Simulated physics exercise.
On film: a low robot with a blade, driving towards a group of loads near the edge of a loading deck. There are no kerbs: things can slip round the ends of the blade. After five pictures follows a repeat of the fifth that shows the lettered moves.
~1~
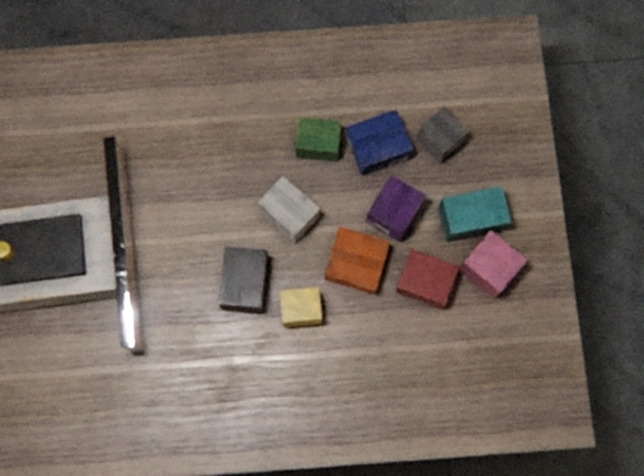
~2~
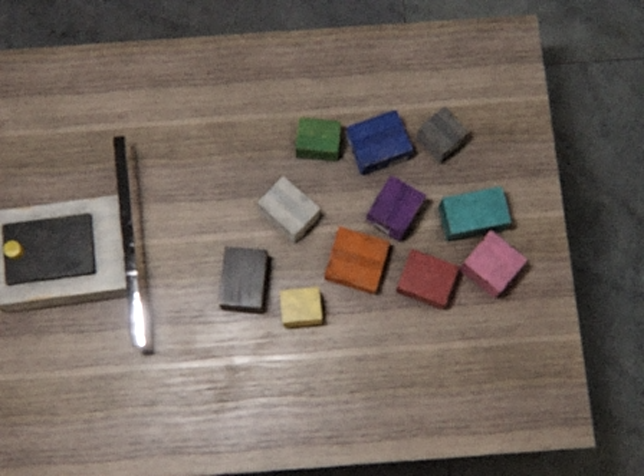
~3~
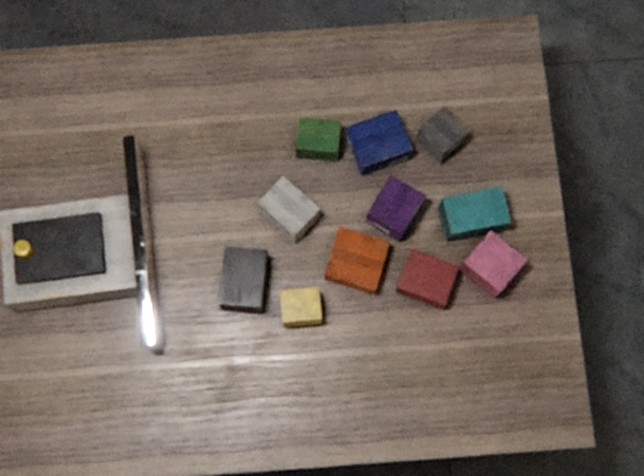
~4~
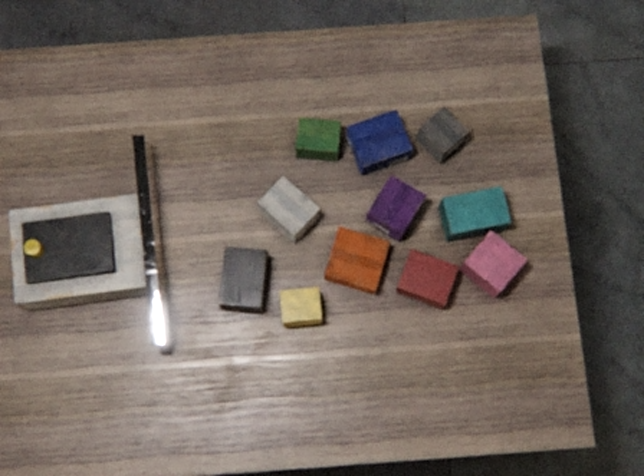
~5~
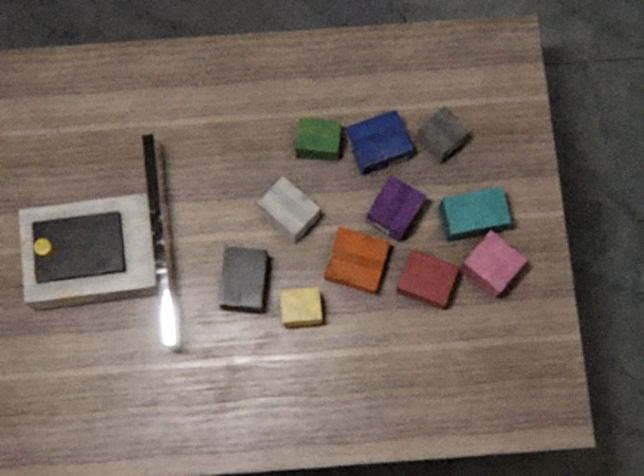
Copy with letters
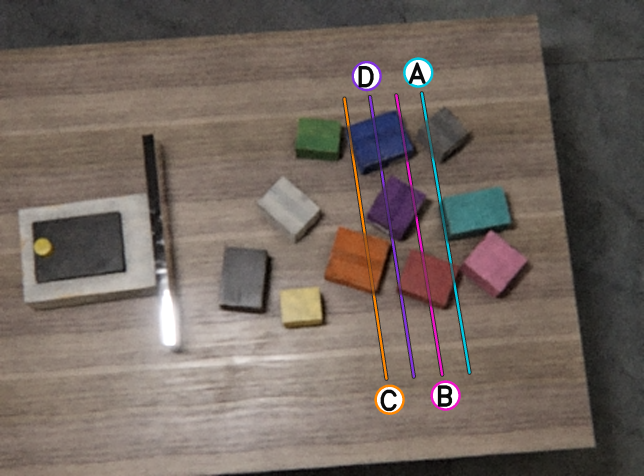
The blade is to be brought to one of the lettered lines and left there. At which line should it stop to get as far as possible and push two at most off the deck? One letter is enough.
It should halt at A.
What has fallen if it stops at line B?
The pink crate.
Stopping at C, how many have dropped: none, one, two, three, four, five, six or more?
By then, none.
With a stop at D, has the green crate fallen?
No.
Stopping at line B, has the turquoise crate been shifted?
Yes.
On the marked copy, A at (445, 228); B at (418, 230); C at (365, 234); D at (391, 232).
Taking A. A third of the way, robot (190, 238); yellow crate (337, 312); black crate (296, 275).
Two thirds of the way, robot (295, 231); pink crate (544, 261); red crate (499, 277).
When it is over, robot (374, 225); pink crate over the edge; red crate over the edge; two fallen.
As for the rest, B is within the limit but short; C is within the limit but short; D is within the limit but short.
